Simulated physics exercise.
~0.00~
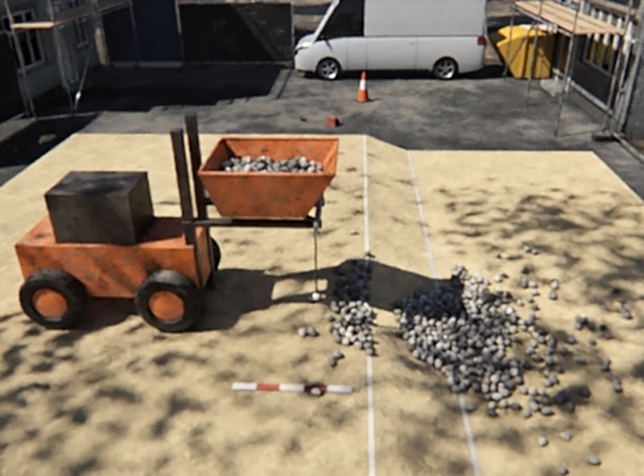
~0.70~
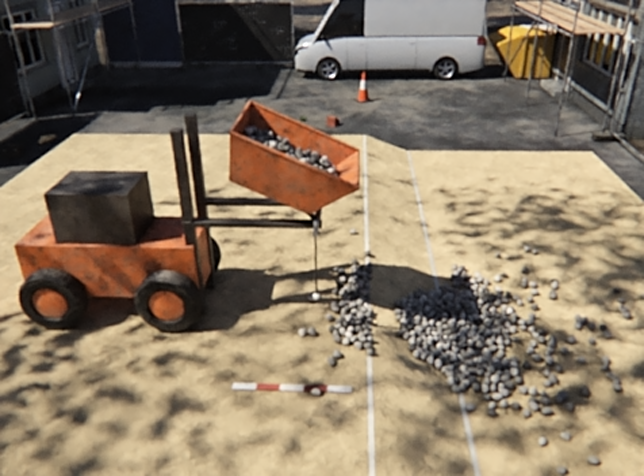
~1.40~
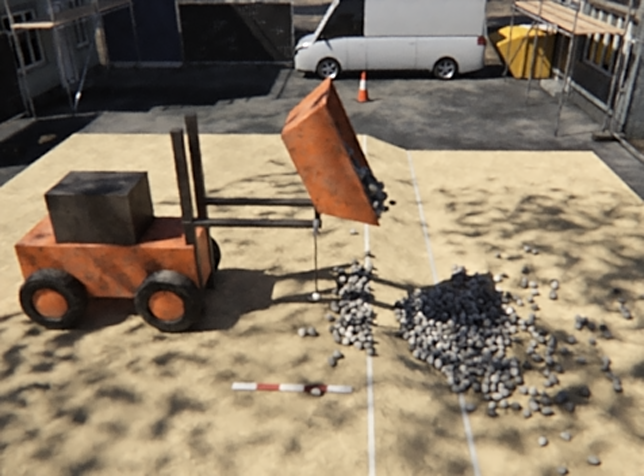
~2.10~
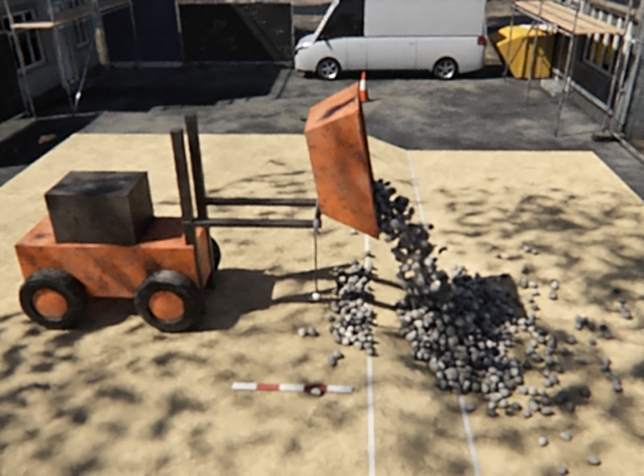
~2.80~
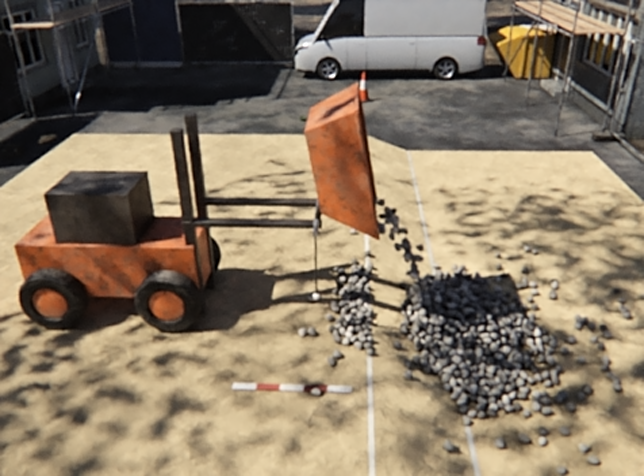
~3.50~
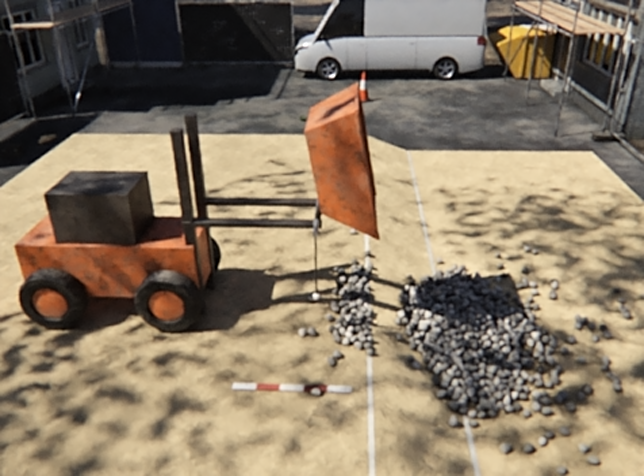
An orange fork truck on sandy ground tipped its raised skip steeply to the right, and the grey stones inside poured onto a loose heap already lying below, spreading it wider until the skip was empty and stayed tilted above the pile.
